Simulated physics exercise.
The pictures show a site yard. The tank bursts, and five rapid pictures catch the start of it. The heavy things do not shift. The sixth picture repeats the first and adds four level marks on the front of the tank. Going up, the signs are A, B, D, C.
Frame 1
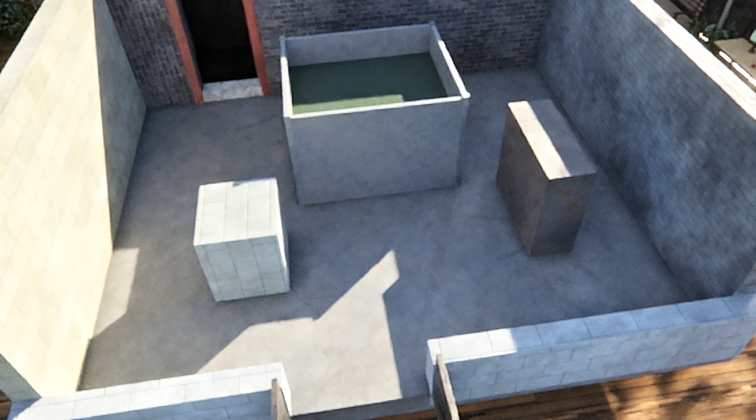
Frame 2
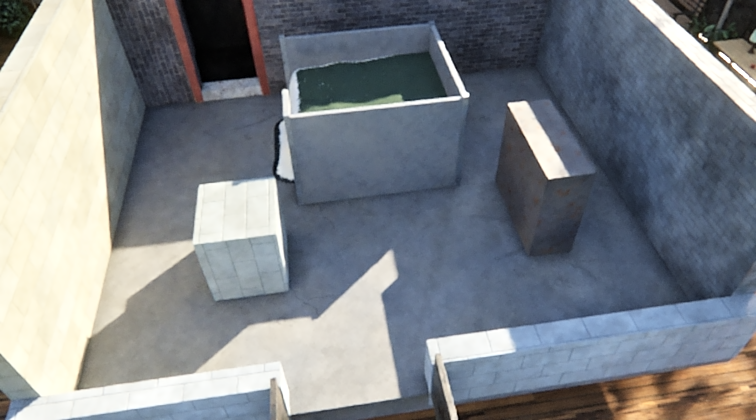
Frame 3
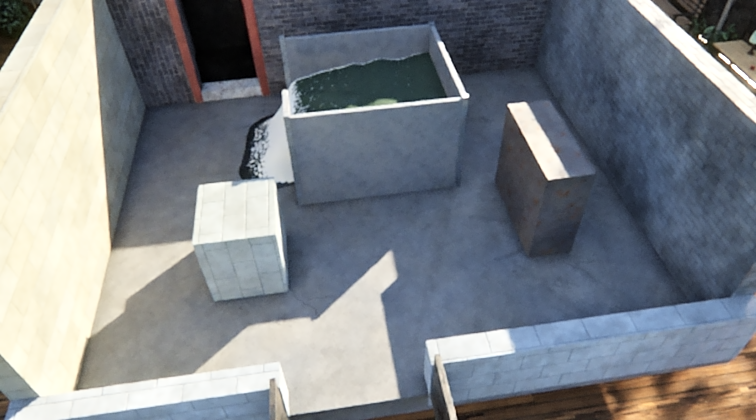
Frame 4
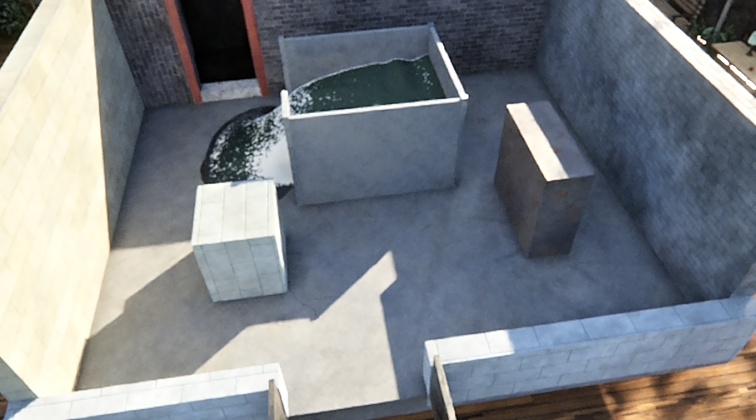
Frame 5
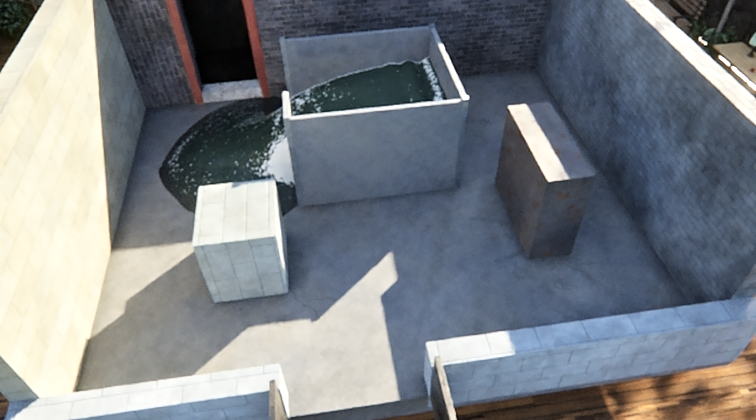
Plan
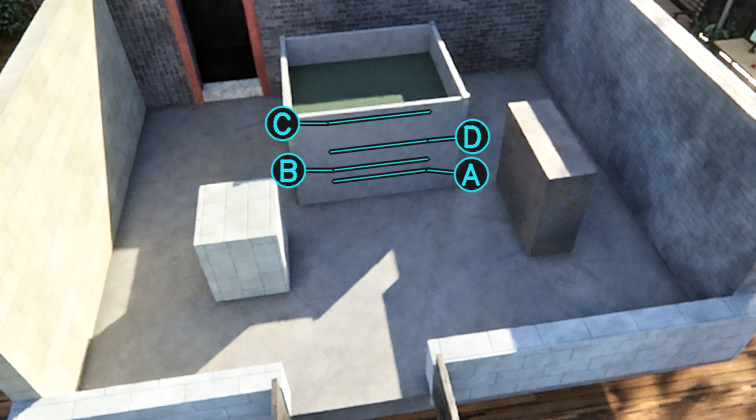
Walled yard with dark green water pouring from the left side of a grey tank and spreading across the ground behind a pale block.
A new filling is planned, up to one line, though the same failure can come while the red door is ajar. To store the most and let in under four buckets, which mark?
I would pick level B.
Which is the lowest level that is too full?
Here it is level D.
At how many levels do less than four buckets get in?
Two.
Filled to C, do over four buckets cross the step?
Yes, it does.
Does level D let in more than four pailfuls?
Yes, that goes wrong.
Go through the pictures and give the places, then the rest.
Water in the tank at rest, its middle at (368, 93); foot of the red doorway at (234, 99); open gate at (355, 348), in the first picture.
Water covers 1 % of the ground, its front hidden from here, in the second picture.
Front seen at (256, 129), 4 % of the ground wet, in the third picture.
Front seen at (218, 137), 8 % of the ground wet, in the fourth picture.
Front seen at (199, 125), 14 % of the ground wet, in the fifth picture.
On the marked copy, A at (380, 175); B at (380, 164); C at (378, 117); D at (379, 146); from the bottom up A, B, D, C.
With A, nothing gets over.
With B, a bucket or two gets in.
With C, dozens of bucketfuls pour in.
With D, about 11 bucketfuls get in.
